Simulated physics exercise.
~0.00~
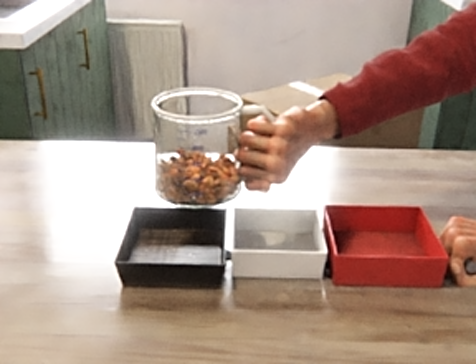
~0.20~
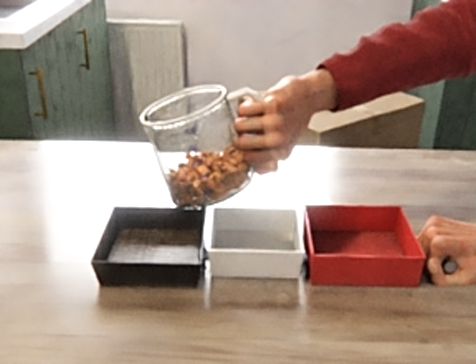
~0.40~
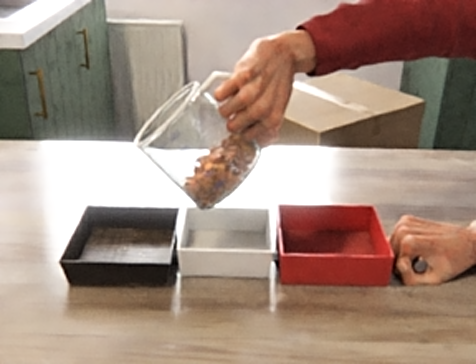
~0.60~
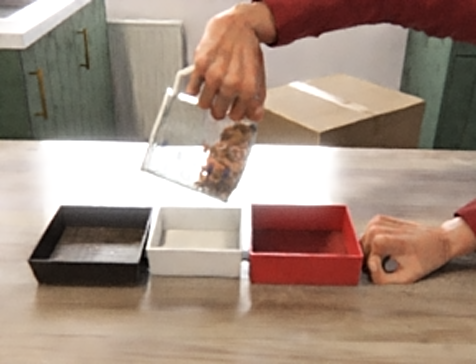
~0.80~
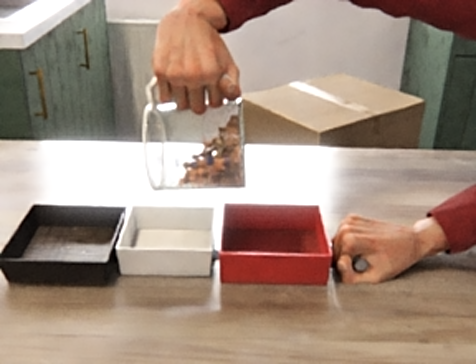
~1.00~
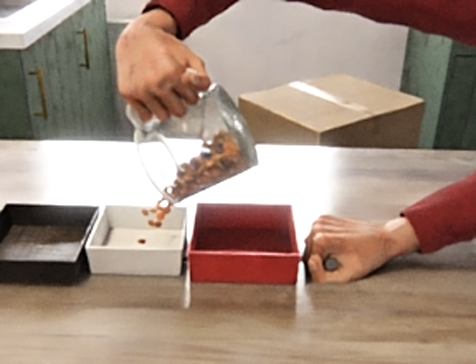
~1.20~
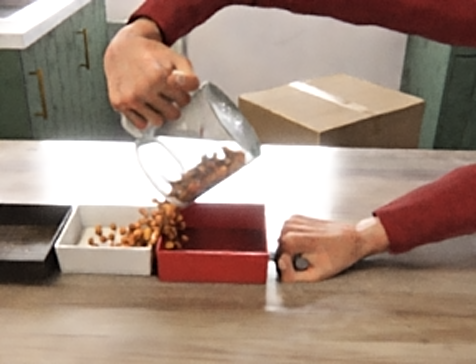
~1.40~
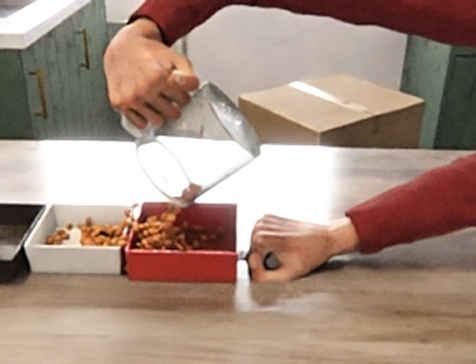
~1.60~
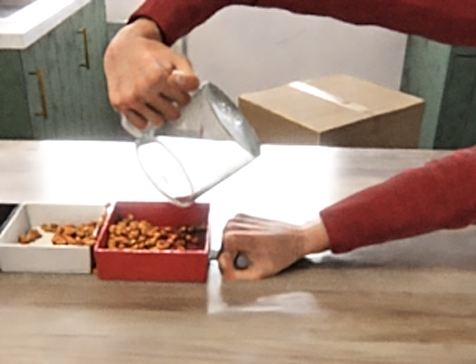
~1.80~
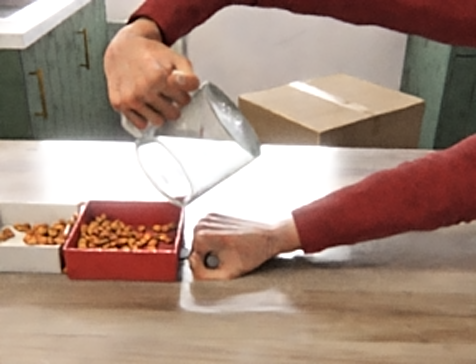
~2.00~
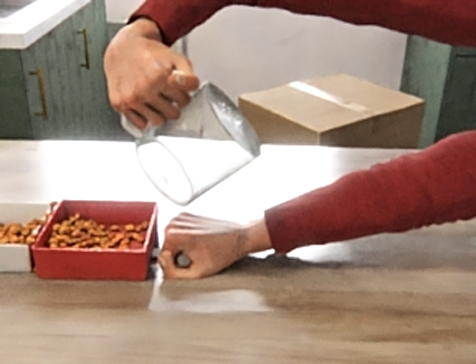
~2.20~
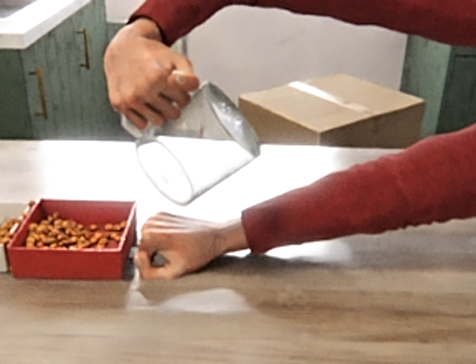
A person in a red sweater tipped a clear jug of brown kibble while pulling a joined row of black, white and red tins left, spilling some pieces into the white tin and most into the red one until the jug was empty.
